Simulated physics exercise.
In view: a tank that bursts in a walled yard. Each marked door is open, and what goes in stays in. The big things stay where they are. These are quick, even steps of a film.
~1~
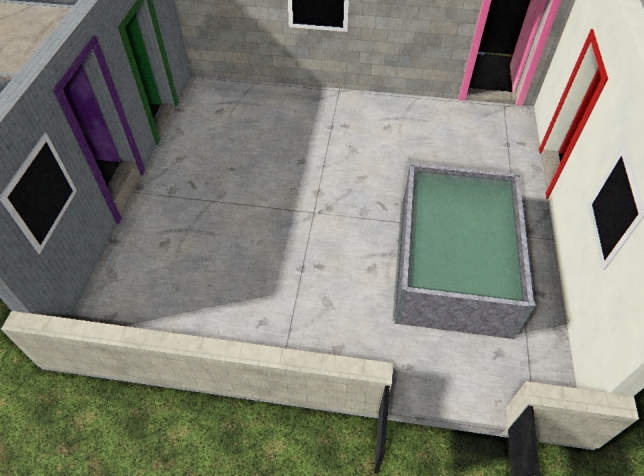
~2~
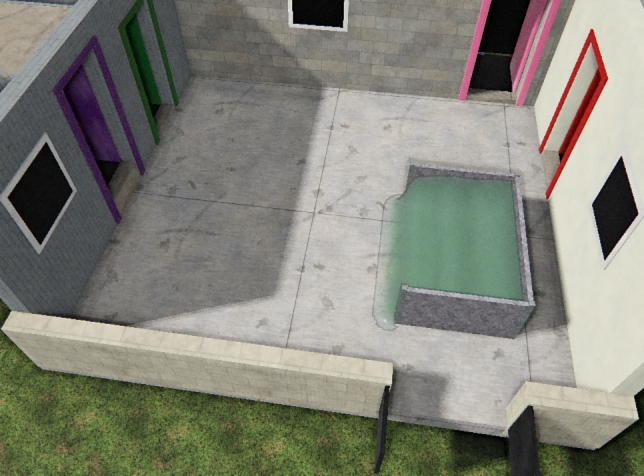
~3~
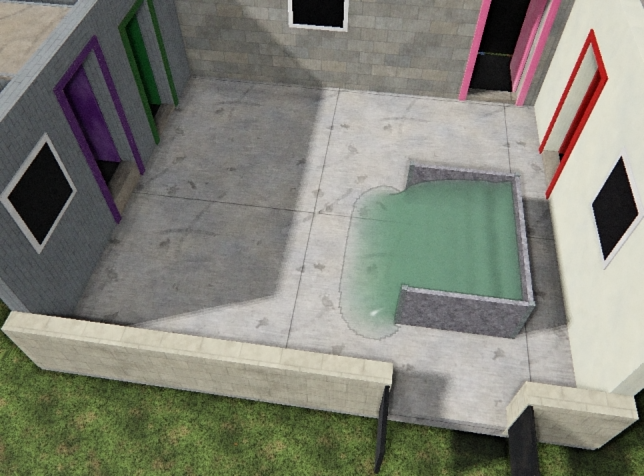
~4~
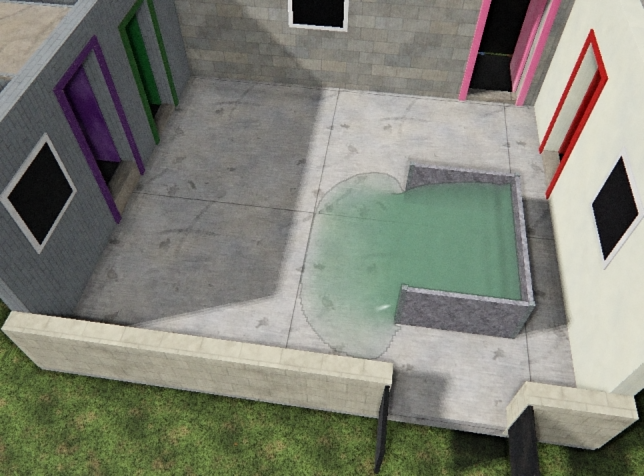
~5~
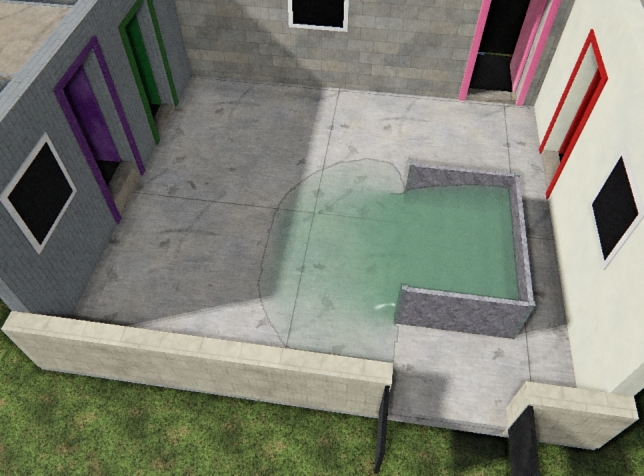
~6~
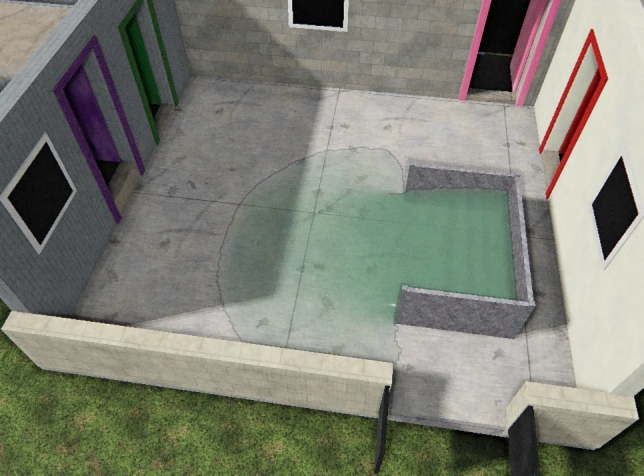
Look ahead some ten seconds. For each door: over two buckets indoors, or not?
One by one: The pink door admits no more than that; the red door admits no more than that; the purple door admits no more than that; the green door lets in a lot.
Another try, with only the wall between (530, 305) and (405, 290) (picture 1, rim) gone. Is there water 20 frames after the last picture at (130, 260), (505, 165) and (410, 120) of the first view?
One after the other: Awash, wet, dry.
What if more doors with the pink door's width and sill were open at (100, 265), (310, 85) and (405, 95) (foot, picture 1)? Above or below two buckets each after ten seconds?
In that order: Passes that mark, is under, keeps below it.
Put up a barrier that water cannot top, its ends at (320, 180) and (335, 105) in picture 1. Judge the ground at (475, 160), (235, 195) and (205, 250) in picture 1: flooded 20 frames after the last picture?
In turn: Dry, awash, awash.
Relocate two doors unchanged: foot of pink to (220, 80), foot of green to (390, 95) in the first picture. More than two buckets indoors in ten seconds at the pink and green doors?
Then: Pink door passes that mark, green door holds.
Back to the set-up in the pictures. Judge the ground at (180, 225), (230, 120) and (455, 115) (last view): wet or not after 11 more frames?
As listed: Flooded, awash, dry.
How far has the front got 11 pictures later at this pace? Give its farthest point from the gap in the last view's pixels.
Roughly at (179, 102).
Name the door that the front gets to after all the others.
The door marked red.
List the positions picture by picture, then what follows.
In the first frame, still water in the open tank at (464, 231).
In the second frame, the front is at (383, 322), out from the gap at (406, 245).
In the third frame, water pours out at (406, 248) and has run to (359, 327).
In the fourth frame, the front is at (333, 341), out from the gap at (405, 249).
In the fifth frame, the front is at (290, 339), out from the gap at (405, 249).
In the sixth frame, the front is at (224, 278), out from the gap at (405, 250).
A moment on, water covers 50 % of the floor; the pink door not reached, the red door not reached, the purple door wet at the sill, nothing in, the green door not reached.
Next, water covers 60 % of the floor; the pink door not reached, the red door not reached, the purple door wet at the sill, nothing in, the green door under two buckets in.
Then, water covers 60 % of the floor; the pink door not reached, the red door not reached, the purple door wet at the sill, nothing in, the green door over two buckets in.
Later, water covers 80 % of the floor; the pink door not reached, the red door not reached, the purple door wet at the sill, nothing in, the green door over two buckets in.
In the end, water covers 100 % of the floor; the pink door under two buckets in, the red door under two buckets in, the purple door wet at the sill, nothing in, the green door over two buckets in.
